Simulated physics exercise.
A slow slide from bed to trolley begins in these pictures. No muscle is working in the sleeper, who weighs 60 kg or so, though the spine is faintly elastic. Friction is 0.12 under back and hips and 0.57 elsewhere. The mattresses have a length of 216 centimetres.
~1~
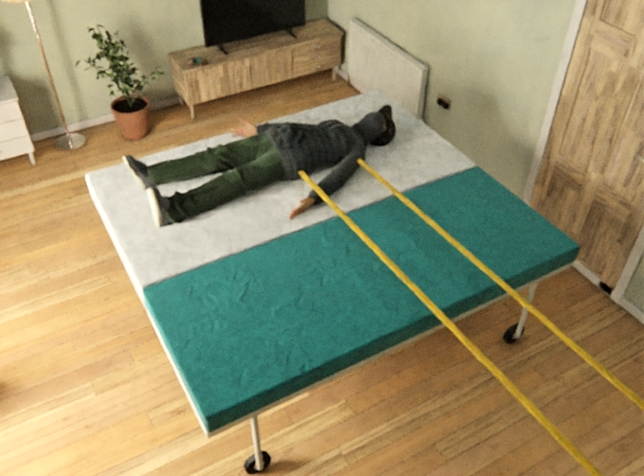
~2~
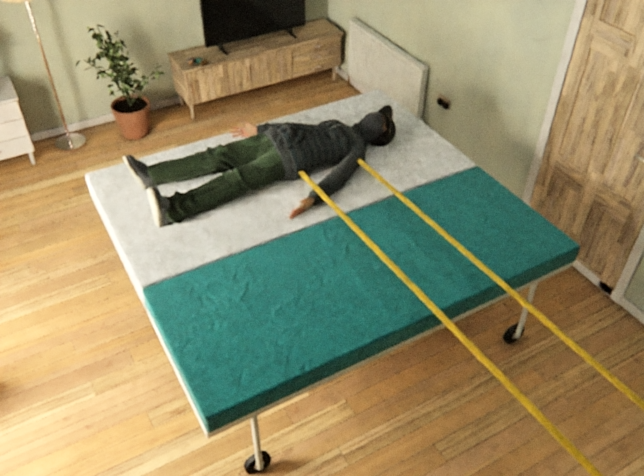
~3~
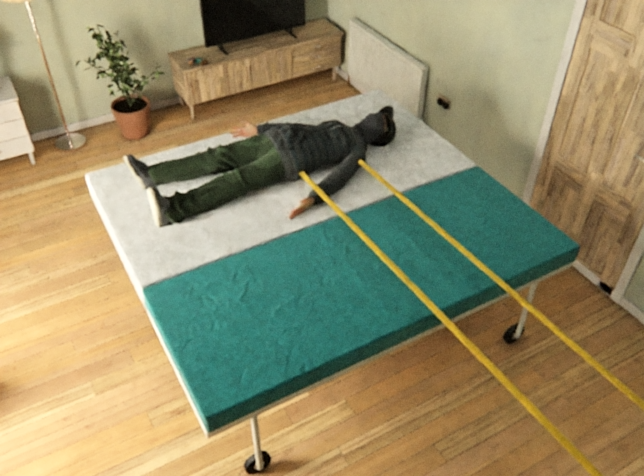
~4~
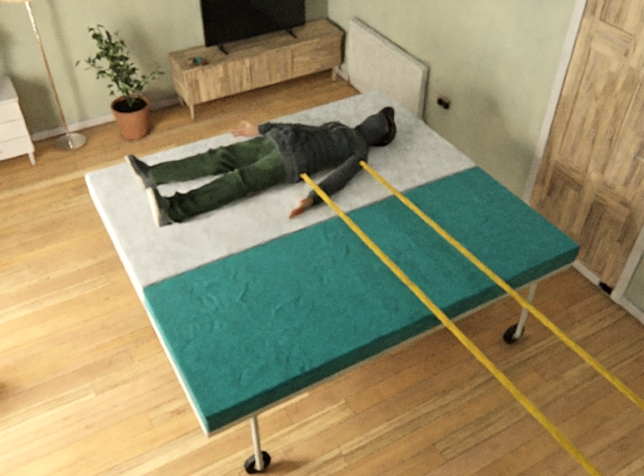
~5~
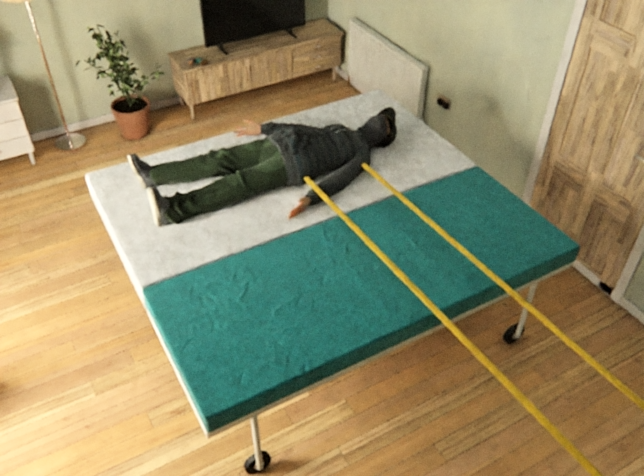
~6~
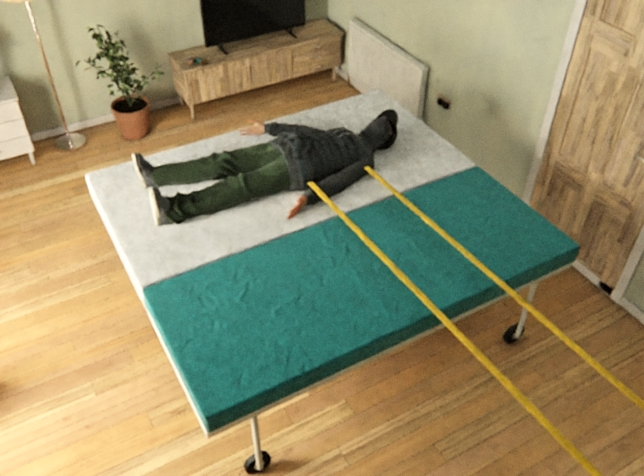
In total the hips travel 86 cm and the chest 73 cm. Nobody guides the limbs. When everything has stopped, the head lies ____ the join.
Beyond.
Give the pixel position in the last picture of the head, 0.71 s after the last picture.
At about (405, 156).
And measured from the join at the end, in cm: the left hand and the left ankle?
Left hand 48 past, left ankle 12 past.
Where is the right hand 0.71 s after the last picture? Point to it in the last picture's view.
Roughly (289, 136).
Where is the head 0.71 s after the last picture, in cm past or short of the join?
Short of it, by close to 20 cm.
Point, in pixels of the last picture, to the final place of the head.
(429, 183).
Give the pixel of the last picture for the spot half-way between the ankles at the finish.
Estimated position: Around (214, 235).
Then, 0.21 s after the last picture the head is 42 cm short of the join, near (387, 138) in the last picture's view; the right hand 97 cm short of the join.
Then, 0.71 s after the last picture the head is 21 cm short of the join, near (405, 156) in the last picture's view; the right hand 83 cm short of the join.
Then, 1.21 s after the last picture the head is 1 cm short of the join, near (421, 174) in the last picture's view.
In the final state, head crosses the join; left hand crosses the join; right hand stops short of the join; left ankle crosses the join; right ankle stops short of the join; right knee stops short of the join.
